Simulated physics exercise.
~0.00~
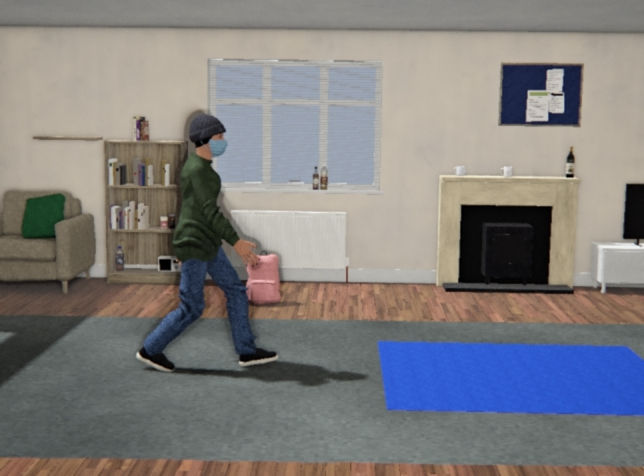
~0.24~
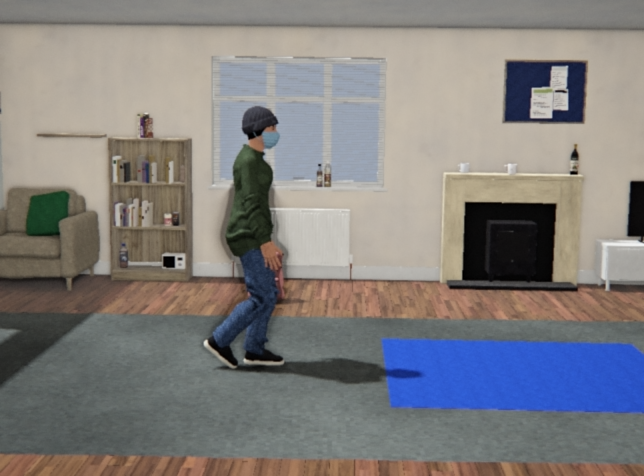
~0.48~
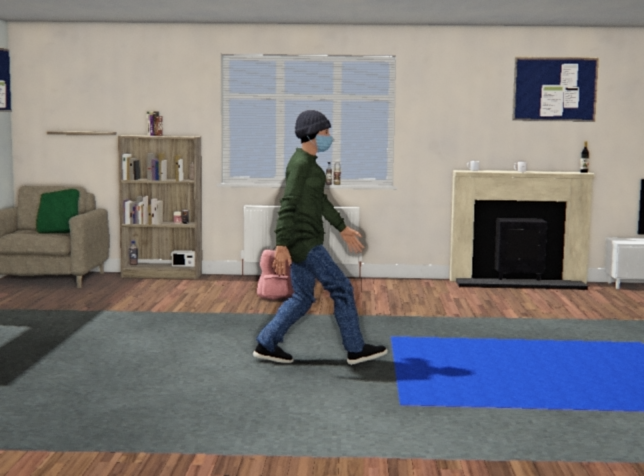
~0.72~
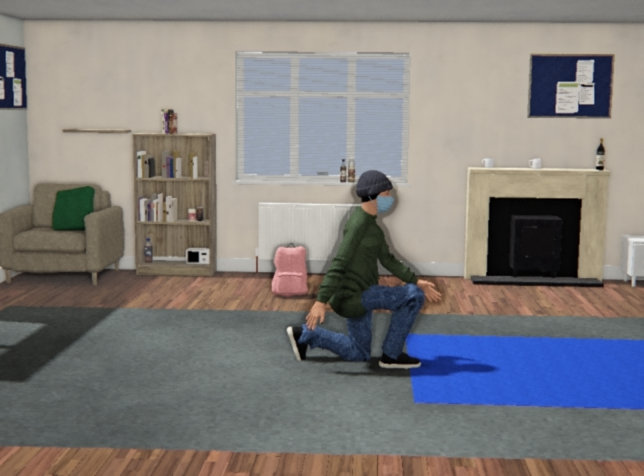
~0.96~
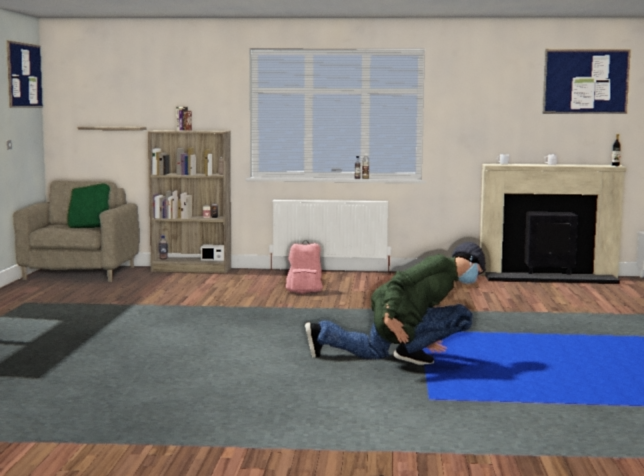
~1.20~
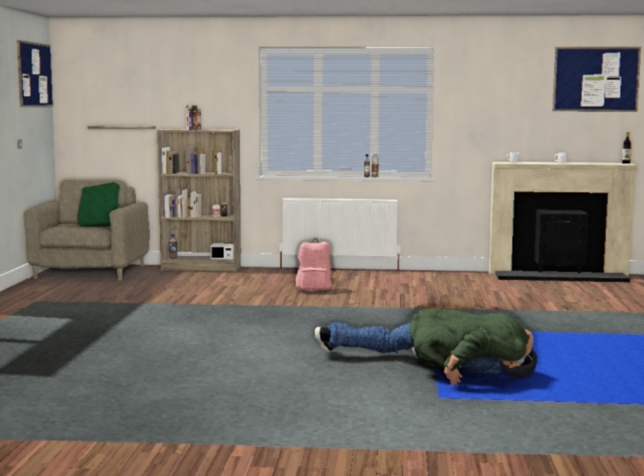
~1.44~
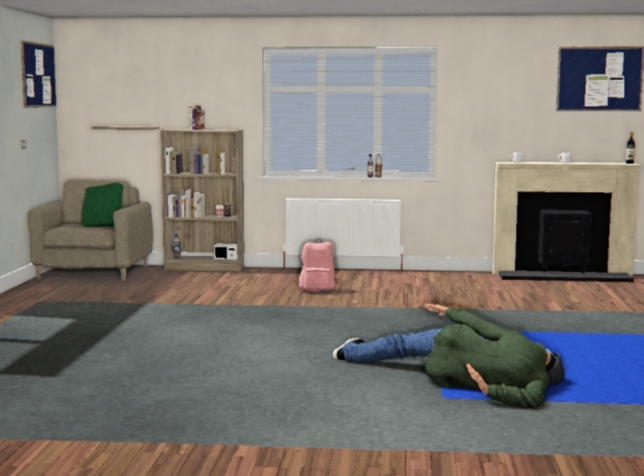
To begin with, a person in a dark cap, face mask, green top and jeans walks right across a grey carpet, passing a bookshelf, a window and a pink bag by the radiator. As the view shifts slightly left, the walker nears the close edge of a blue mat. Suddenly the knees buckle and the body drops low, then pitches forward with the head down over the mat. The person ends up sprawled on the floor, arms spread, with head, chest and hips past the mat's edge and legs trailing on the carpet.
